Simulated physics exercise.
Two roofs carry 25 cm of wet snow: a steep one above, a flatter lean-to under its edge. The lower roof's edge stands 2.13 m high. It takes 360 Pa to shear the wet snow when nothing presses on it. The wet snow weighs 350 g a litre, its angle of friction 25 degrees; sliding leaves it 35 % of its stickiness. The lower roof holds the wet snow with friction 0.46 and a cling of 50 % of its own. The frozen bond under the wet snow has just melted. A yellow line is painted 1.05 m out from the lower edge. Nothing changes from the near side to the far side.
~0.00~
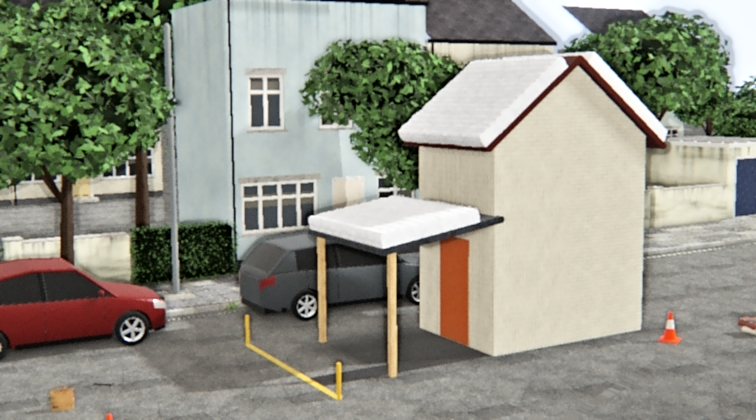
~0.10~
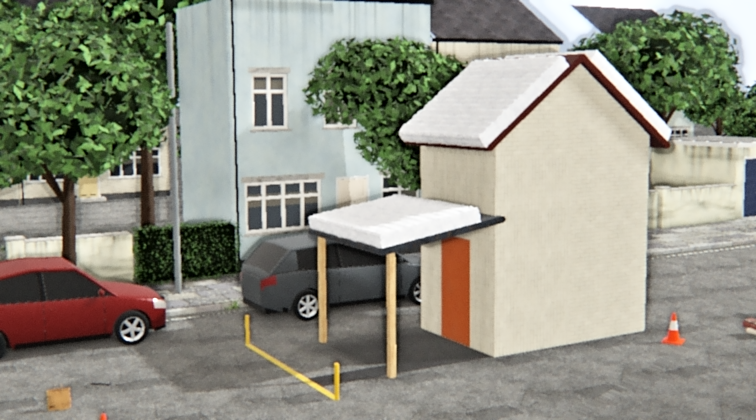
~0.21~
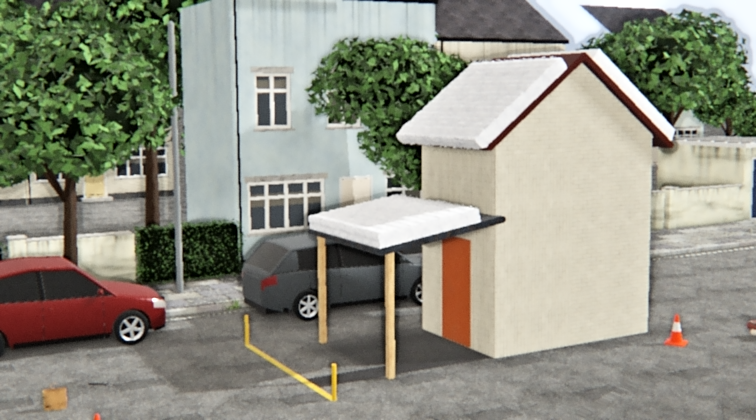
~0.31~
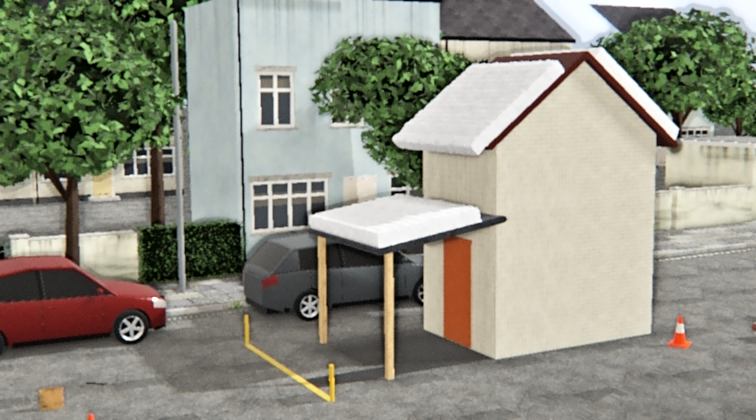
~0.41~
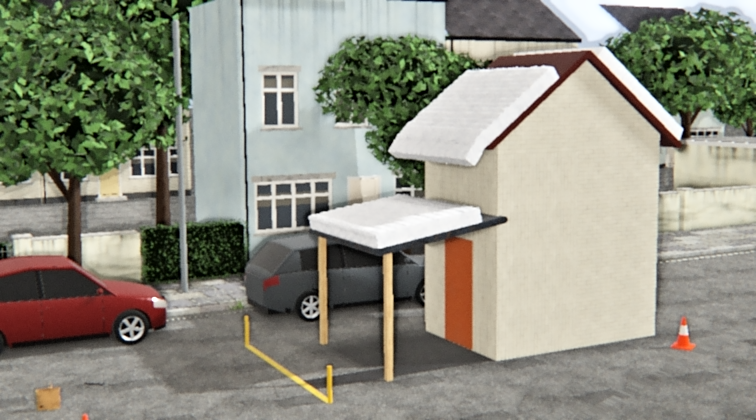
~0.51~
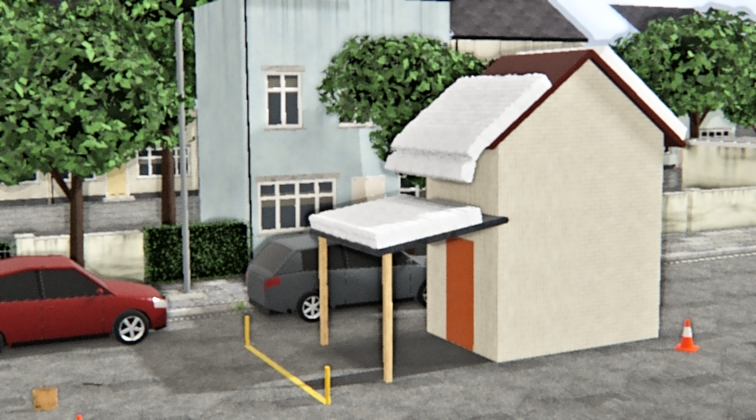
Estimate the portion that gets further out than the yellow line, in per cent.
About 31 %.
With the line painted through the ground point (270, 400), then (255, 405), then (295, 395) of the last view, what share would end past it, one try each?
In that order: 16 %, 10 %, 25 %.
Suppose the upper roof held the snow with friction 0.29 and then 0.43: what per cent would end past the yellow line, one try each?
In that order: 20 %, 12 %.
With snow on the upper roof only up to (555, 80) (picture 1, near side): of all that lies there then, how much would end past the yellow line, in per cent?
In that case some 20 per cent.
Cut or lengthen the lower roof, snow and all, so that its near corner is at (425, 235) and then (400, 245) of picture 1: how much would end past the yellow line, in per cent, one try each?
In turn about 40 %, 40 %.
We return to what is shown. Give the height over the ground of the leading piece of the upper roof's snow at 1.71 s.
Some 0.4 m.
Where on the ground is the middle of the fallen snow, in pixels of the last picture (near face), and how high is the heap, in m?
Near (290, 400), some 0.3 m high.
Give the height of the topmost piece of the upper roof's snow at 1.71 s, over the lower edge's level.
Some 0.6 m.
By 1.06 s, none is below the lower edge and 0 % is past the line.
By 1.71 s, 33 % is below the lower edge and 13 % is past the line.
By 2.35 s, 46 % is below the lower edge and 31 % is past the line.
By 3.00 s, 46 % is below the lower edge and 31 % is past the line.
By 3.10 s, at the end, 46 % is below the lower edge and 31 % is past the line.
